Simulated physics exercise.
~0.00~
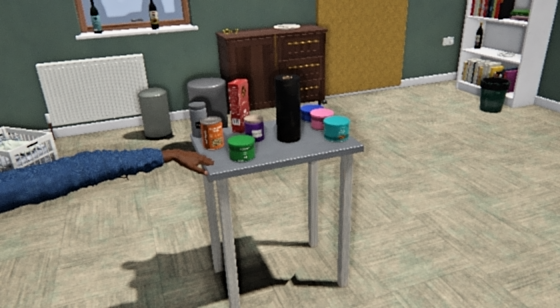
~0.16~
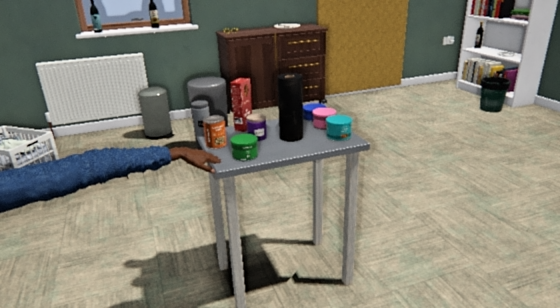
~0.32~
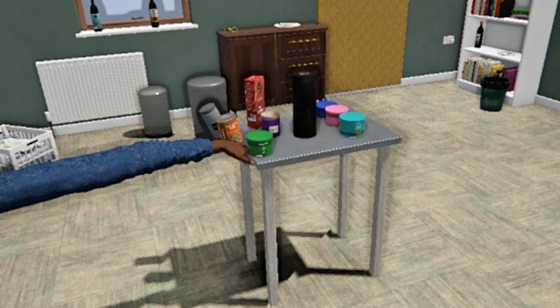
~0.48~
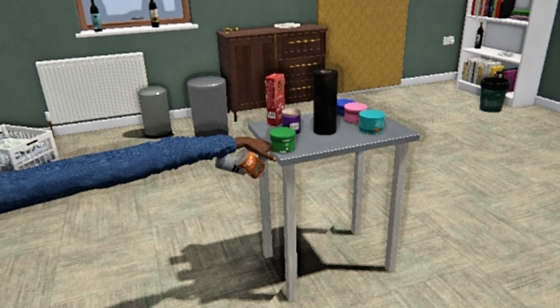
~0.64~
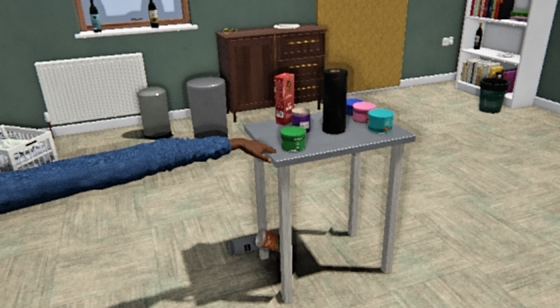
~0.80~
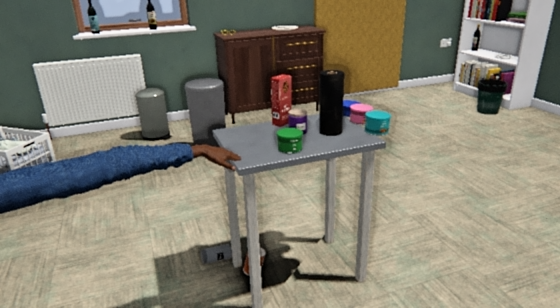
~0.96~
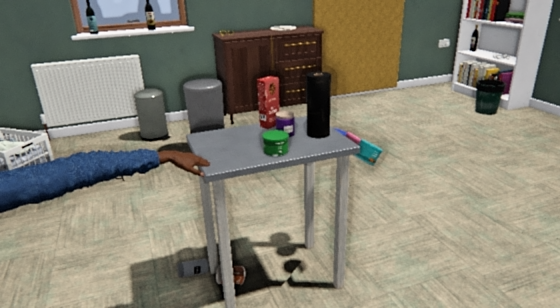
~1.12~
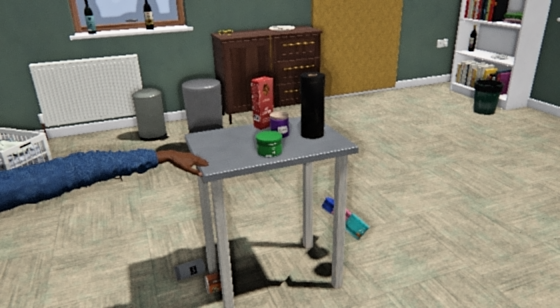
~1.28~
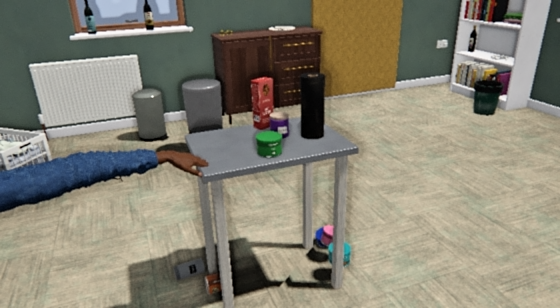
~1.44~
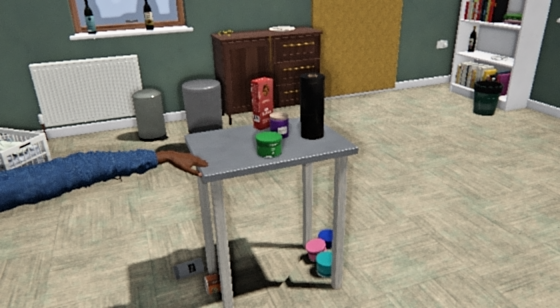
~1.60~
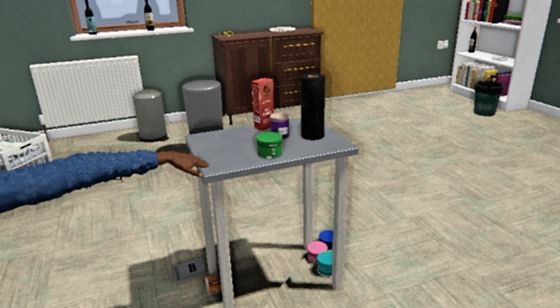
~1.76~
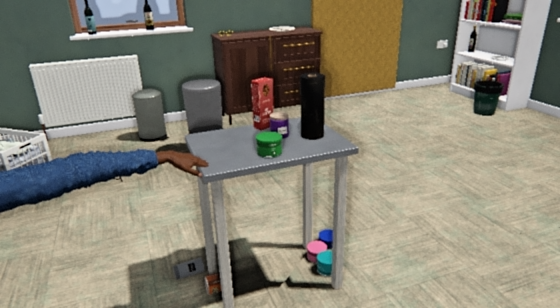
Arm in blue sleeve jerking a small grey table right then back left, sending five containers off opposite sides onto the floor.
